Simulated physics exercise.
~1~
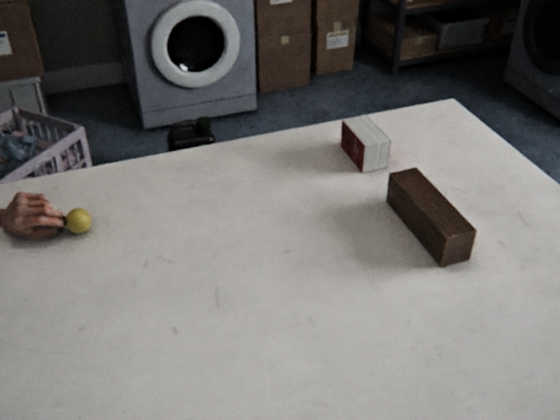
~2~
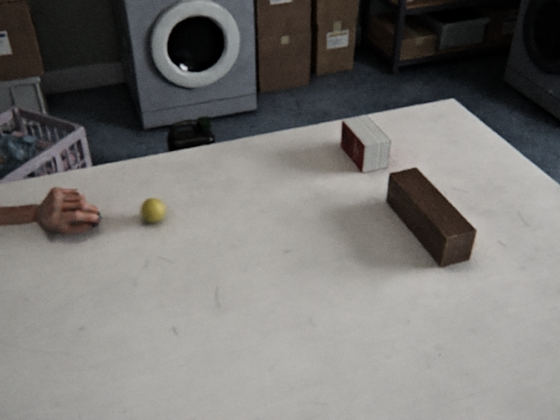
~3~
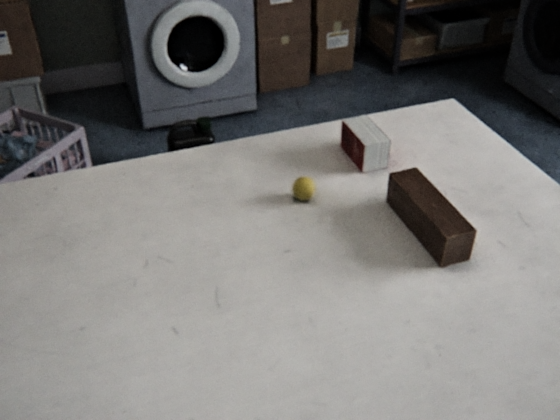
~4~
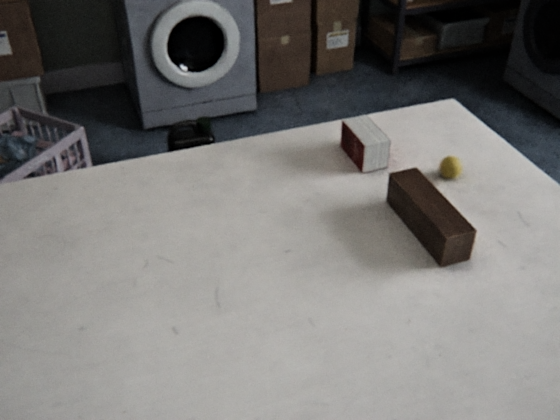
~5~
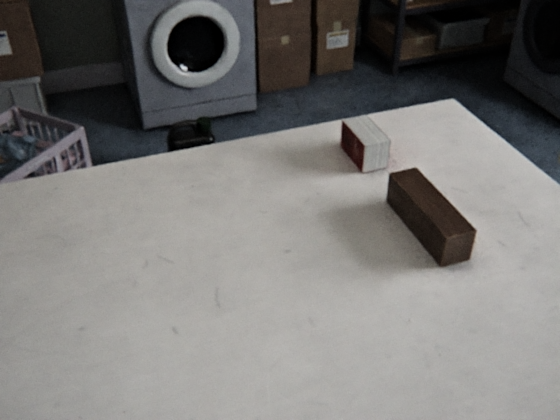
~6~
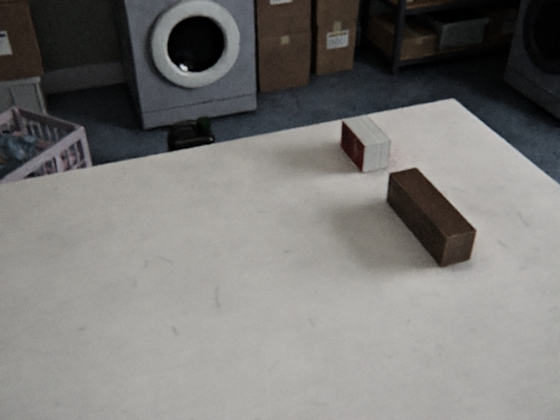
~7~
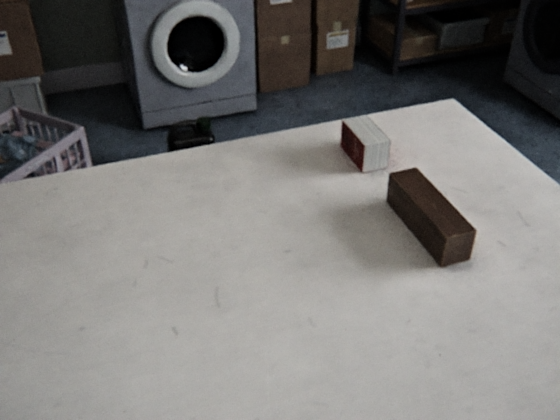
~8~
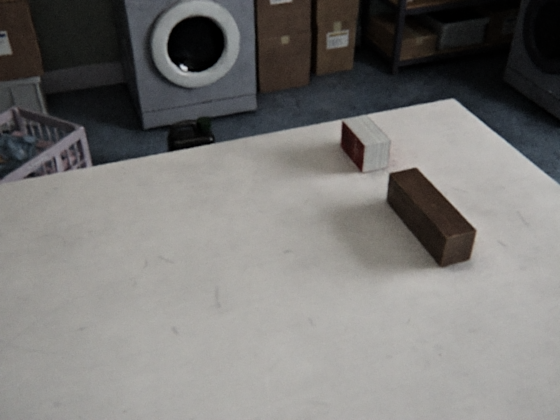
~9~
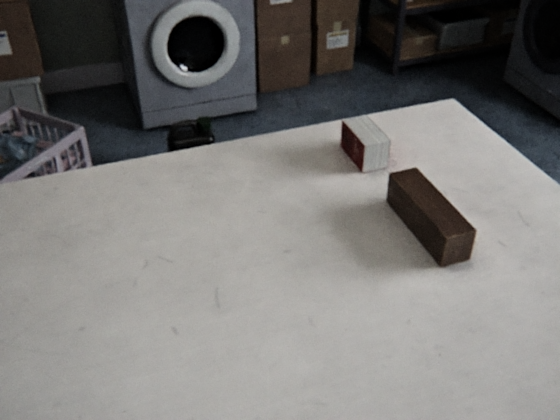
A hand releasing a yellow lemon that rolls right across a pale tabletop, passing between two blocks and out of view.
